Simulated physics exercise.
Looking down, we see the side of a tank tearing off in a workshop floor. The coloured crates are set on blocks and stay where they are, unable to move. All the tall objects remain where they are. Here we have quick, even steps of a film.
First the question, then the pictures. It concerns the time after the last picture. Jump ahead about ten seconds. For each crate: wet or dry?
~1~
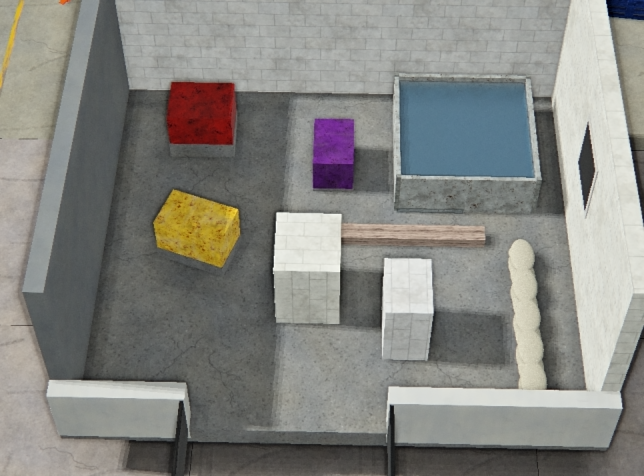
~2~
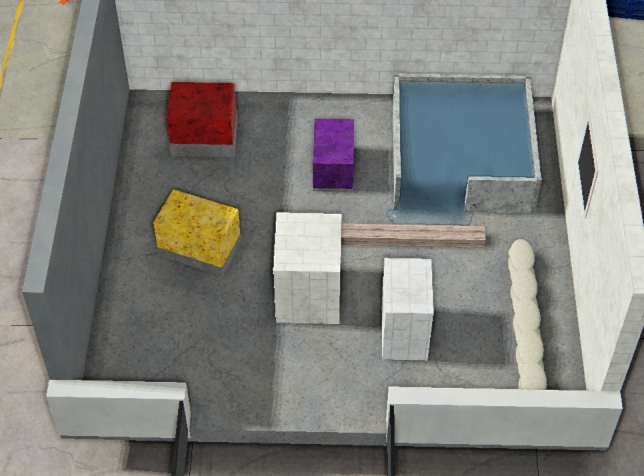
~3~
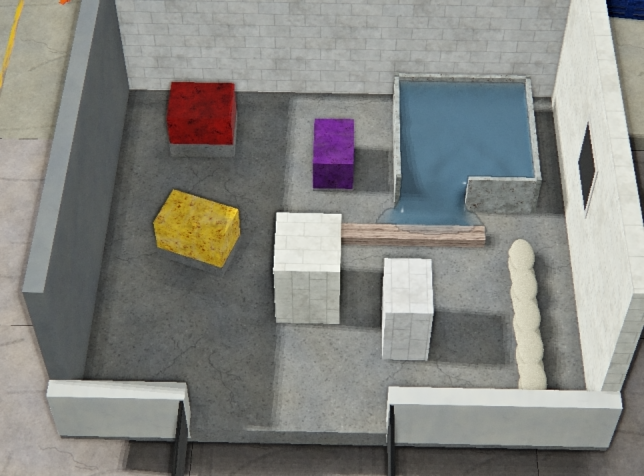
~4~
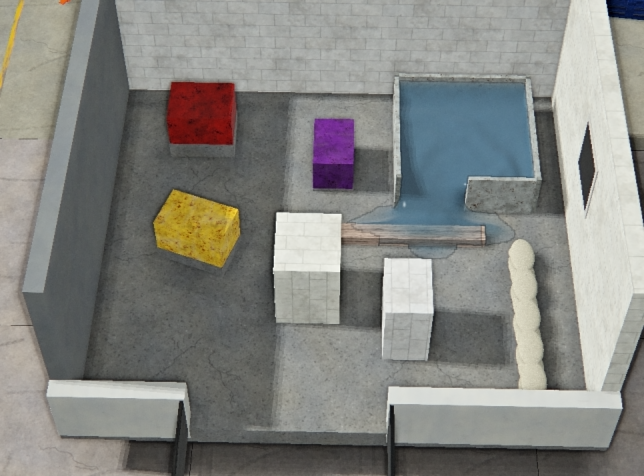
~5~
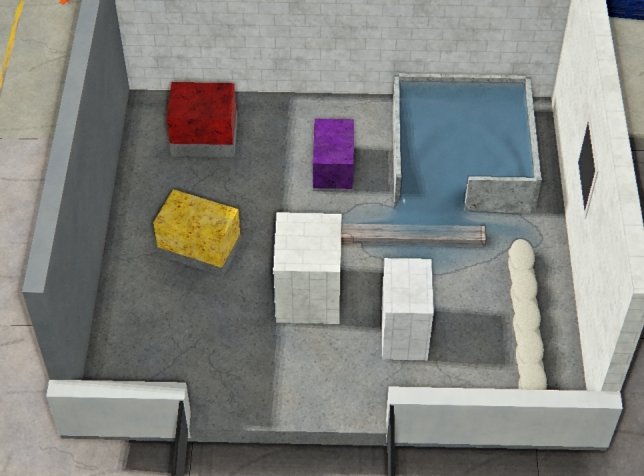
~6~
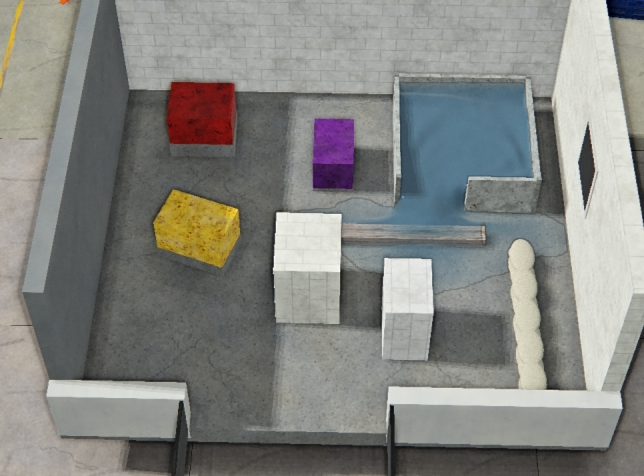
My prediction: I expect the purple crate to get touched, I expect the red crate to never get touched, I expect the yellow crate to never get touched.
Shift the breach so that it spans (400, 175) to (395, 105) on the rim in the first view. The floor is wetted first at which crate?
That would be the purple one.
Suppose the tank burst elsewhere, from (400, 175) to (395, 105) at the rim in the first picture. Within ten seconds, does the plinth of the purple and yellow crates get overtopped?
So the purple crate goes wet while the yellow crate goes wet.
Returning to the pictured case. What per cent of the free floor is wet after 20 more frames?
Roughly 60 percent, I'd say.
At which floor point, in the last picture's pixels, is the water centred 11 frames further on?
At about (438, 200).
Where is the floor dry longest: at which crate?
Pick: The red crate.
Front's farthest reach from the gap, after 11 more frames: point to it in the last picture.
Approximate pixel: (130, 167).
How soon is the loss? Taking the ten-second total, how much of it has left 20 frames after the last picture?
Near 30 in a hundred.
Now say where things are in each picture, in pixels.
The first frame shows still water in the open tank at (465, 129).
In the second frame, water pours out at (432, 197) and has run to (395, 216).
In the third frame, the front is at (382, 229), out from the gap at (432, 199).
In the fourth frame, the front is at (349, 228), out from the gap at (432, 200).
In the fifth frame, water pours out at (432, 199) and has run to a hidden place.
In the sixth frame, the front is at a hidden place, out from the gap at (432, 199).
A moment on, water covers 30 % of the floor; the purple crate water round its plinth, the red crate not reached, the yellow crate water round its plinth.
Next, water covers 50 % of the floor; the purple crate water round its plinth, the red crate water round its plinth, the yellow crate water round its plinth.
Then, water covers 60 % of the floor; the purple crate water round its plinth, the red crate water round its plinth, the yellow crate water round its plinth.
Later, water covers 85 % of the floor; the purple crate water round its plinth, the red crate water round its plinth, the yellow crate water round its plinth.
In the end, water covers 95 % of the floor; the purple crate was topped, the red crate stayed above the water, the yellow crate stayed above the water.
